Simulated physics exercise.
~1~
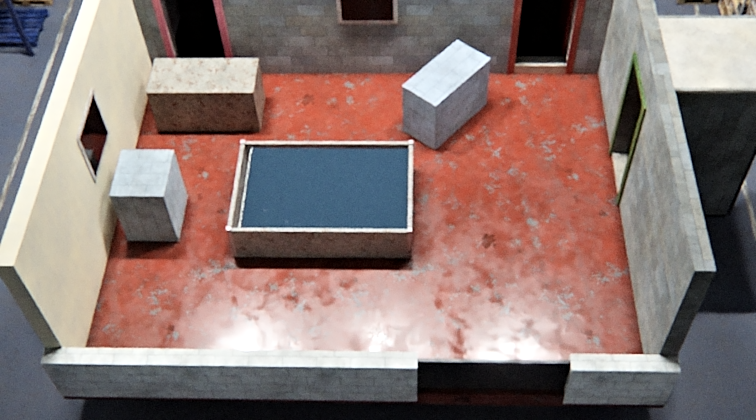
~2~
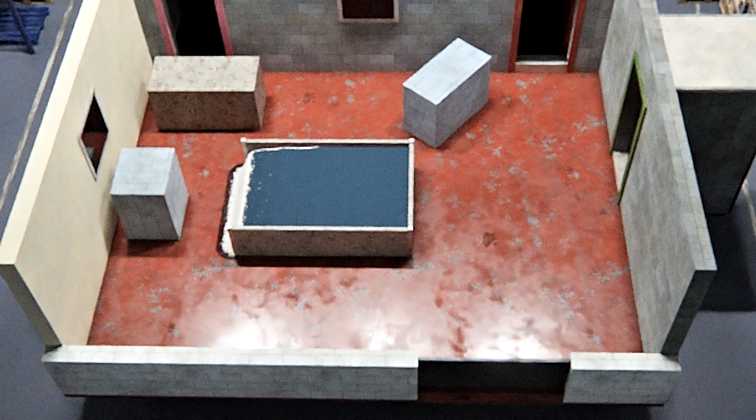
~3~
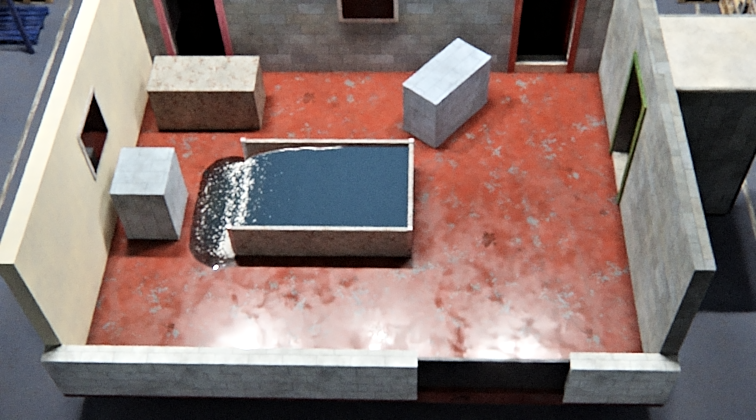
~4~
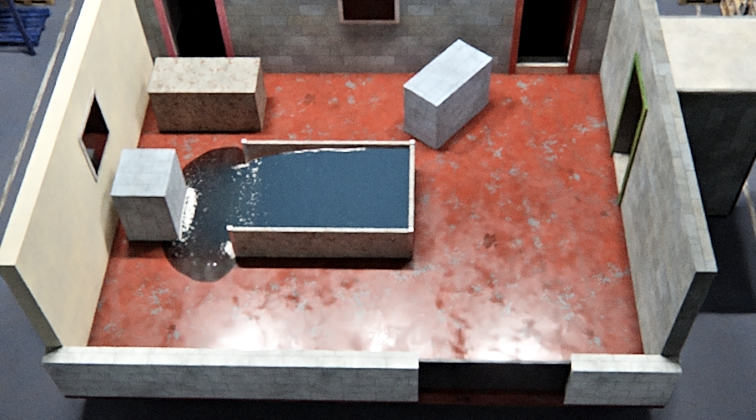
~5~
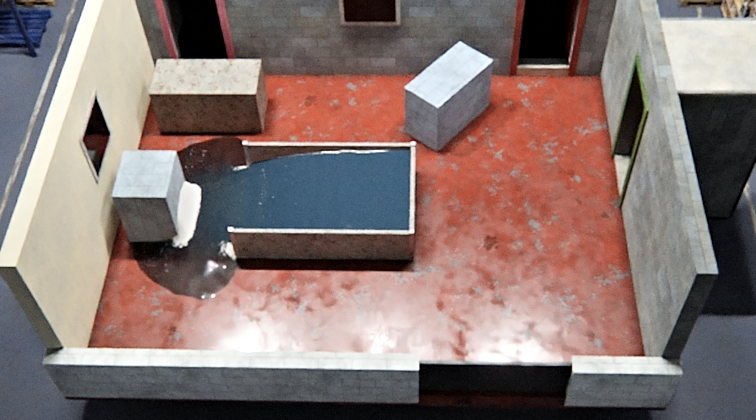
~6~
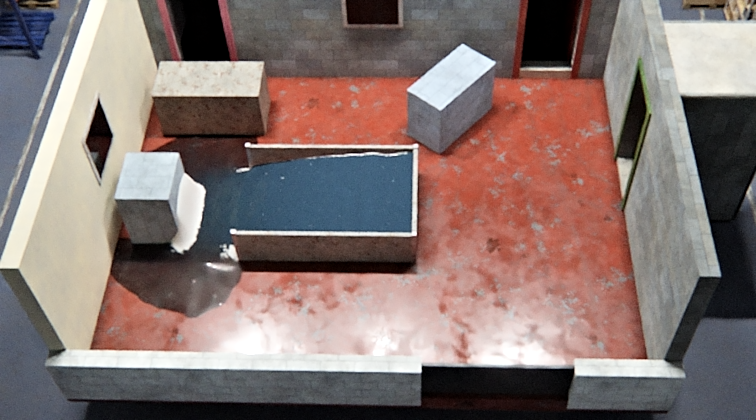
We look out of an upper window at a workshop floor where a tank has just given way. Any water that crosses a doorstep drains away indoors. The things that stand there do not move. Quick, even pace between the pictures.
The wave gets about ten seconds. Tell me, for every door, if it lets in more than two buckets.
The pink door respects the limit; the red door respects the limit; the green door respects the limit.
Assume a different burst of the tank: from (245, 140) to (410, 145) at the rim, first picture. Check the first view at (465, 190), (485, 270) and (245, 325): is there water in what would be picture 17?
The first spot is swamped, the second spared, the third spared.
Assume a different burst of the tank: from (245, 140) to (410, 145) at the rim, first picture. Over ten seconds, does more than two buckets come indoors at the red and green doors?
Then the red one comes in low, and the green one comes in low.
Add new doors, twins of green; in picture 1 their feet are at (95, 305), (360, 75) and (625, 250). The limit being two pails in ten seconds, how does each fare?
One, ends up above; two, ends up below; three, ends up below.
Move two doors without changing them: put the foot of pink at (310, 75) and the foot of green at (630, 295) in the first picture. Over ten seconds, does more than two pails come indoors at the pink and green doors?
Result, per door: Pink remains within bounds; green remains within bounds.
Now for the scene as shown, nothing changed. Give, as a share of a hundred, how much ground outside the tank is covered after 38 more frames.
The answer is around 80 per cent.
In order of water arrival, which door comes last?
I say the door marked green.
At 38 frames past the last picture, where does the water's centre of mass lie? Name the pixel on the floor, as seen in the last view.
At about (290, 226).
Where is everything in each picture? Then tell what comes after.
In the first frame, still water in the open tank at (323, 188).
In the second frame, the front is at (227, 253), out from the gap at (243, 202).
In the third frame, the front is at (213, 262), out from the gap at (243, 203).
In the fourth frame, the front is at (179, 263), out from the gap at (244, 205).
In the fifth frame, water pours out at (245, 207) and has run to a hidden place.
In the sixth frame, water pours out at (248, 209) and has run to (113, 263).
A moment on, water covers 15 % of the floor; the pink door not reached, the red door not reached, the green door not reached.
Next, water covers 25 % of the floor; the pink door wet at the sill, nothing in, the red door not reached, the green door not reached.
Then, water covers 40 % of the floor; the pink door wet at the sill, nothing in, the red door not reached, the green door not reached.
Later, water covers 80 % of the floor; the pink door under two buckets in, the red door wet at the sill, nothing in, the green door not reached.
In the end, water covers 95 % of the floor; the pink door under two buckets in, the red door wet at the sill, nothing in, the green door wet at the sill, nothing in.
